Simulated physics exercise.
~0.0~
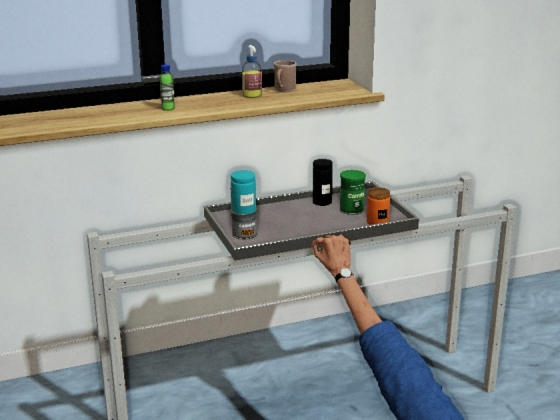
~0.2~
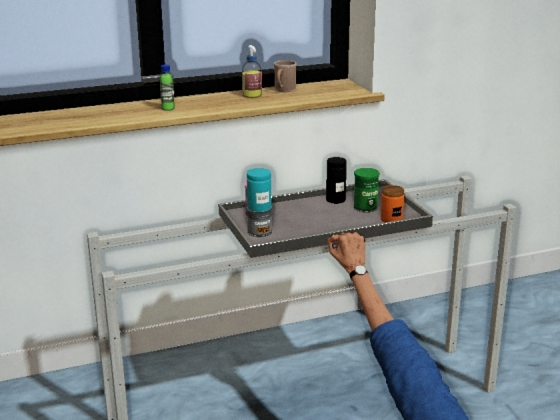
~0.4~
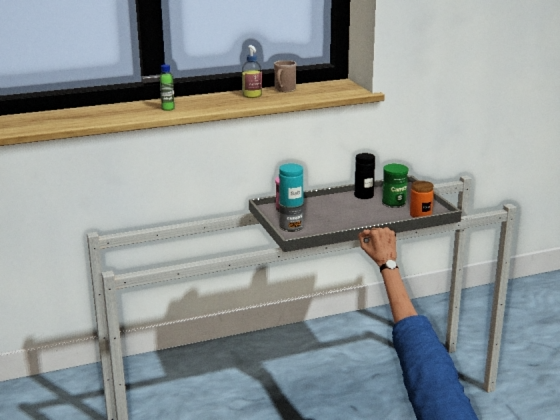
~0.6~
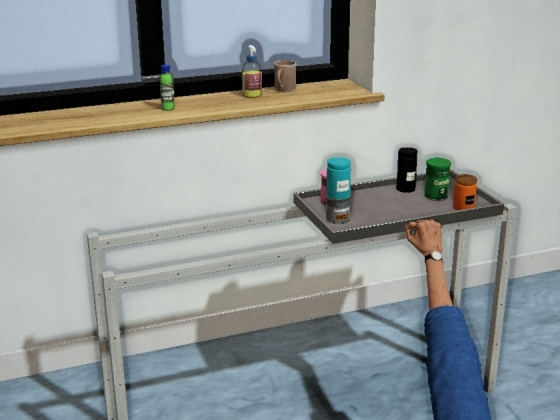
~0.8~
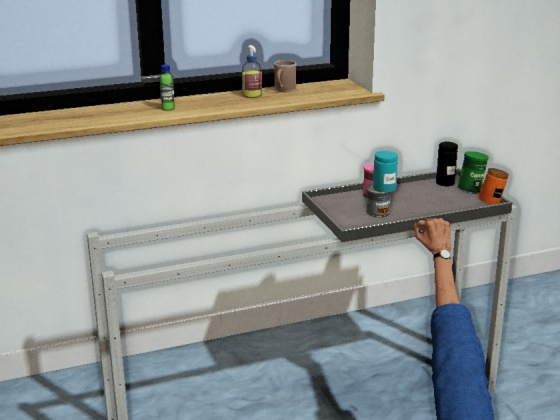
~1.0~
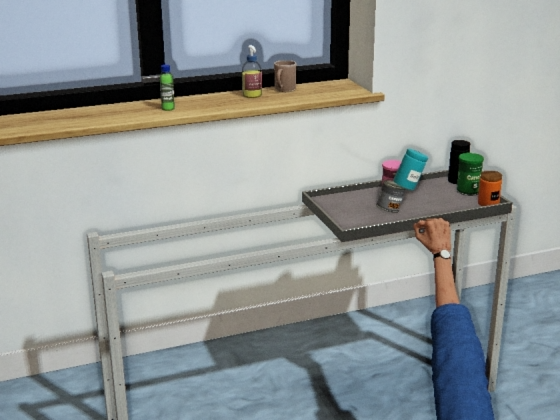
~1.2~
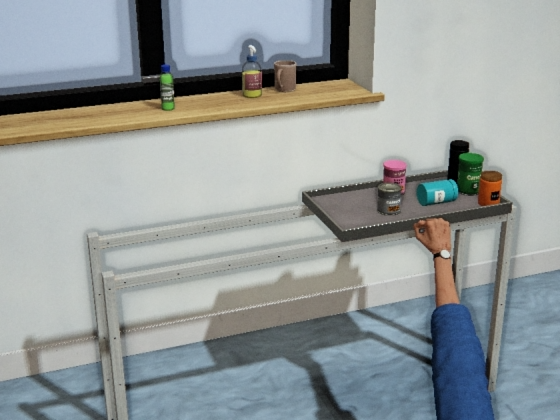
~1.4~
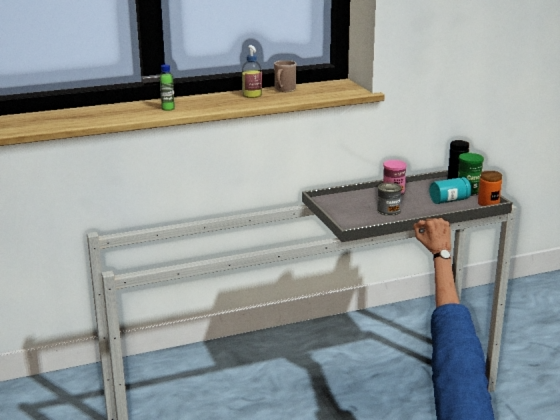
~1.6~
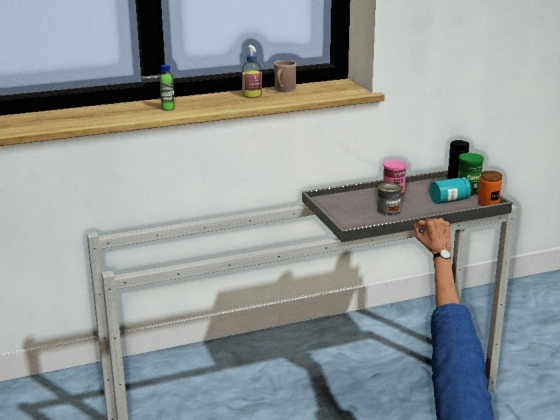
A dark grey tray of jars and tins rests on a pale metal frame before a white wall, seen from slightly above, with a bottle, a spray bottle and a mug on the wooden windowsill. A blue-sleeved arm with a wristwatch grips its front edge. On it stand turquoise, black, green and orange jars or tins and a small grey tin, and a pink one shows behind the turquoise. The hand slides the tray right until it stops at the frame's end. The jars shift and tilt, and the turquoise one topples, ending on its side on the tray while the others stand.
